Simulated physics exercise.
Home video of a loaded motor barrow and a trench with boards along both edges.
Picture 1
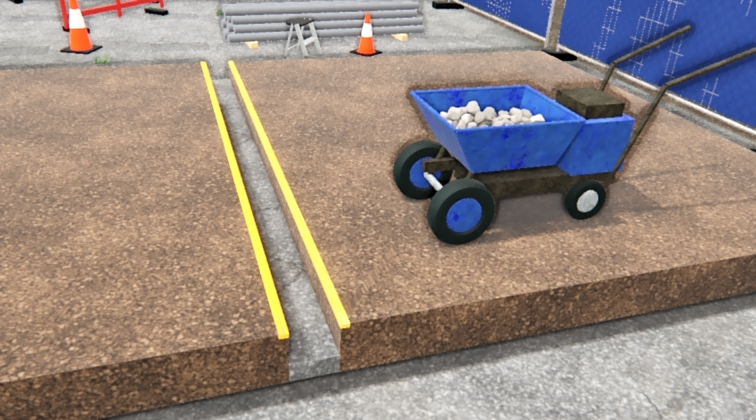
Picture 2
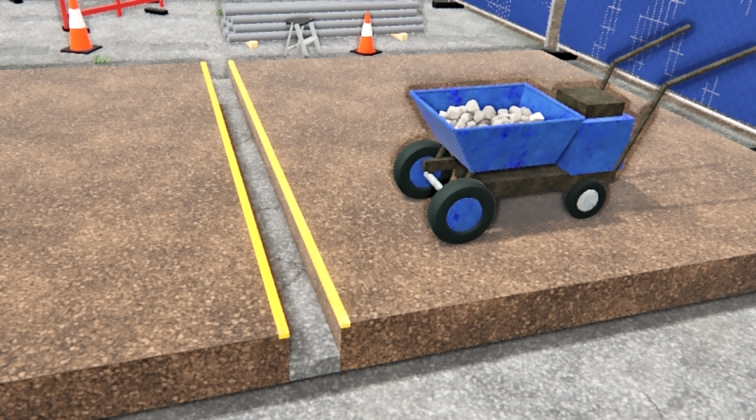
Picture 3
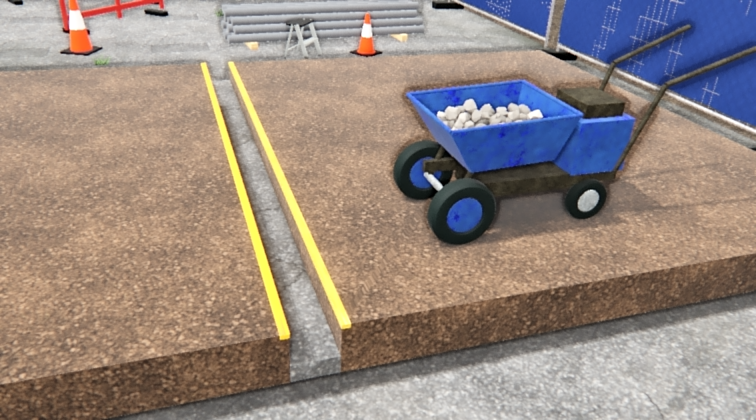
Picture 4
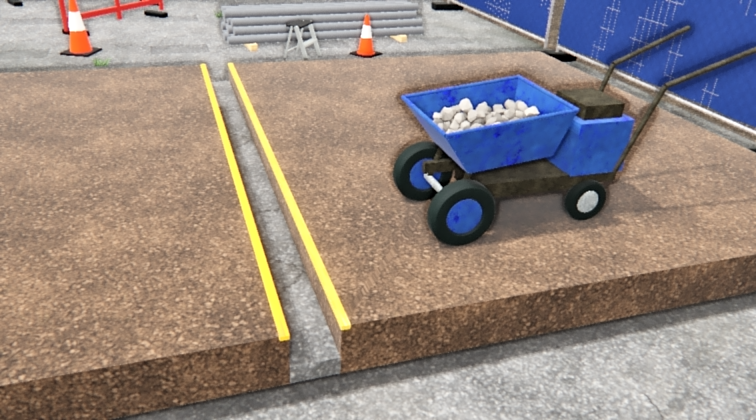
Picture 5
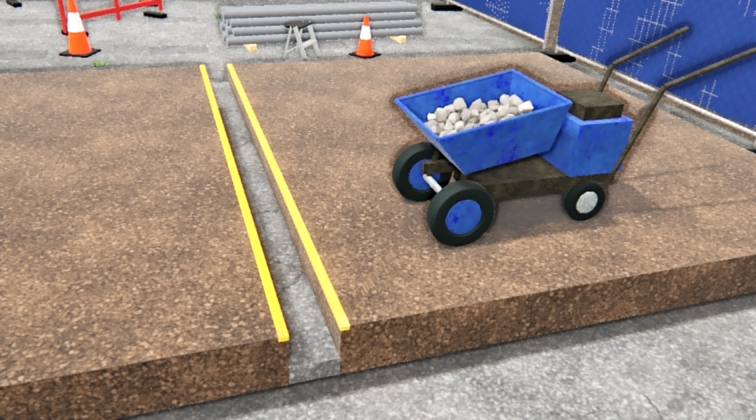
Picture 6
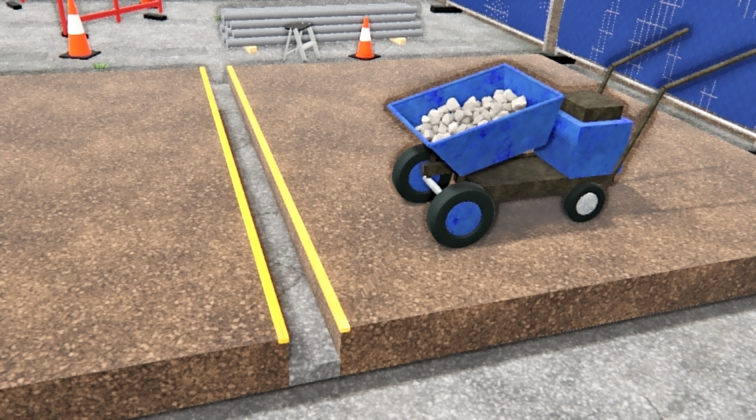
At the start, a blue motor barrow loaded with pale broken stones stands with its skip level, to the right of a narrow trench with yellow boards along both edges. The skip then tilts gradually forward to the left, its front lip lowering and its back rising, while the wheels stay still.
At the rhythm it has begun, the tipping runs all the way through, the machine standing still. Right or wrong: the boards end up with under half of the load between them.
Right, they have under half.
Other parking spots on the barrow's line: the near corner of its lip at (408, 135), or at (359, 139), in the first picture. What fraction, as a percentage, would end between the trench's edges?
Roughly 90 and 30 percent respectively.
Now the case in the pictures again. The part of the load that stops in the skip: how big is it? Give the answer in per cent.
Roughly 10 per cent.
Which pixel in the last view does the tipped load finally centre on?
Roughly pixel (323, 231).
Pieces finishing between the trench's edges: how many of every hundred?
About 35 per cent.
Soon after the last picture, skip tipped steeply; all in the skip.
A little later, skip tipped right over; nearly all in the skip; a small part short of the trench; a stray few falling.
Later still, skip tipped right over; about a quarter in the skip; about half short of the trench; about a quarter in or heaped over the trench; a stray few beyond it.
By the end, skip tipped right over; a small part in the skip; about half short of the trench; about a third in or heaped over the trench; a stray few beyond it.
